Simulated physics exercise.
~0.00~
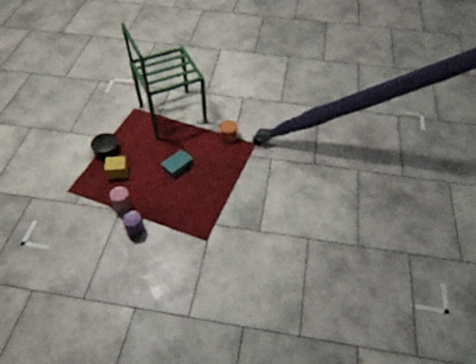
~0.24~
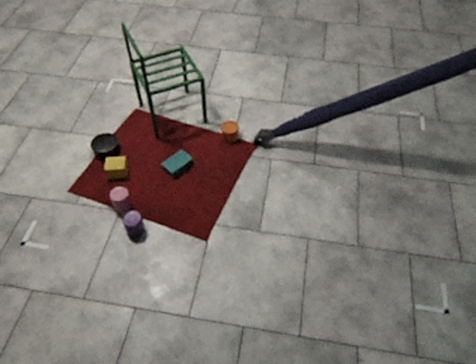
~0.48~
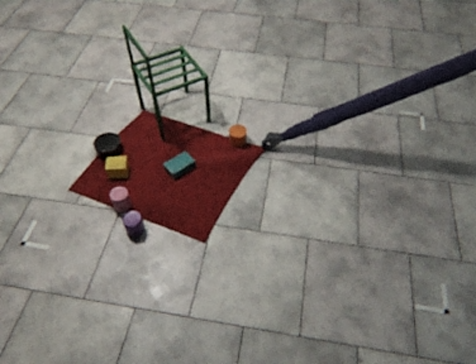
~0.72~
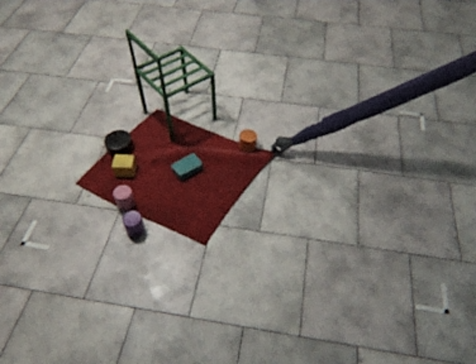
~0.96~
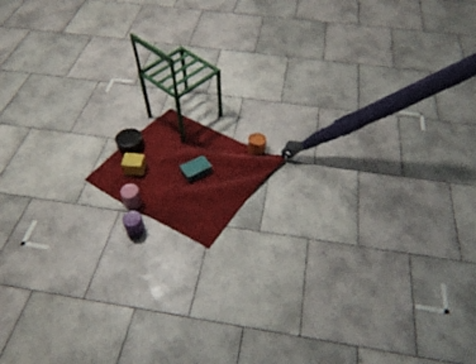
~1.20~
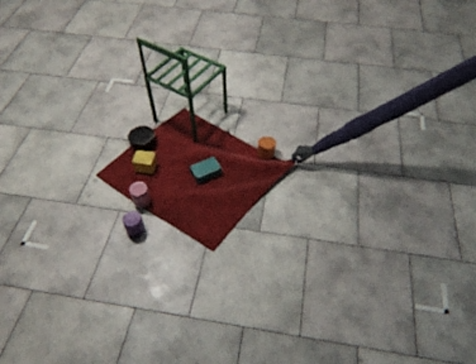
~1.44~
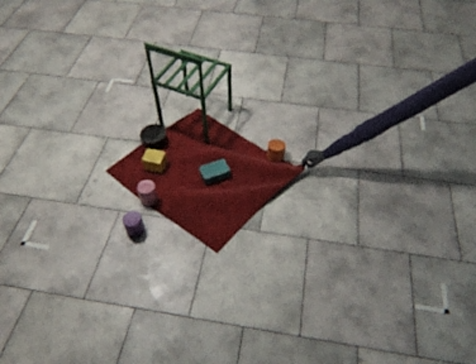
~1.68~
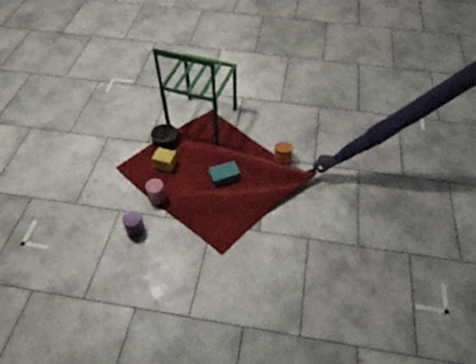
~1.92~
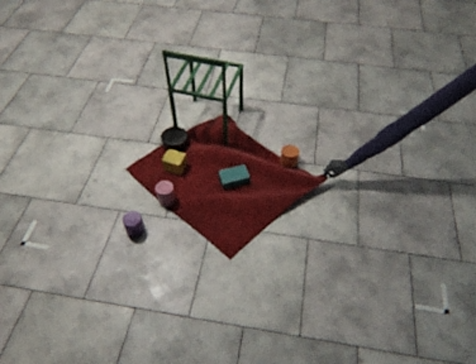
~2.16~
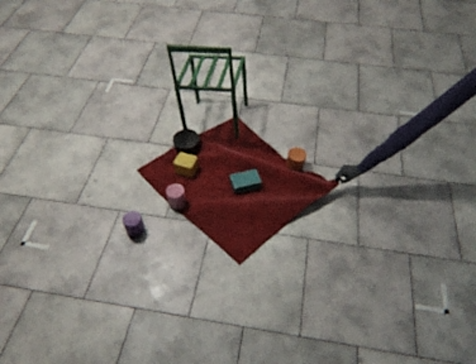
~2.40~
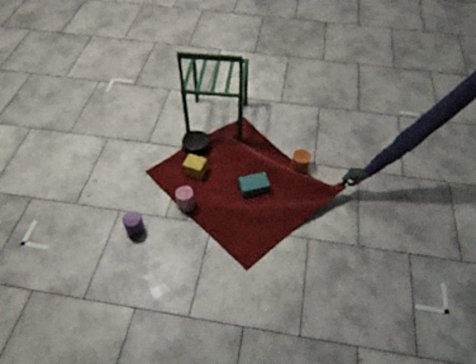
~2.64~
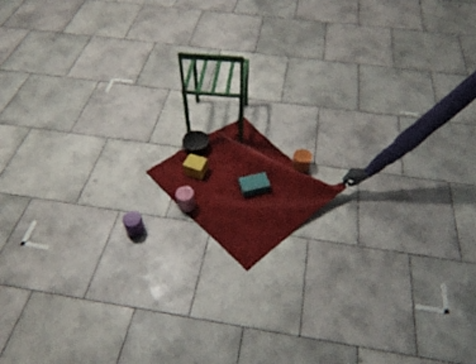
On a grey tiled floor, a dark arm dragging a red rug rightward, carrying chair, tubs and crates, leaving the purple tub behind.
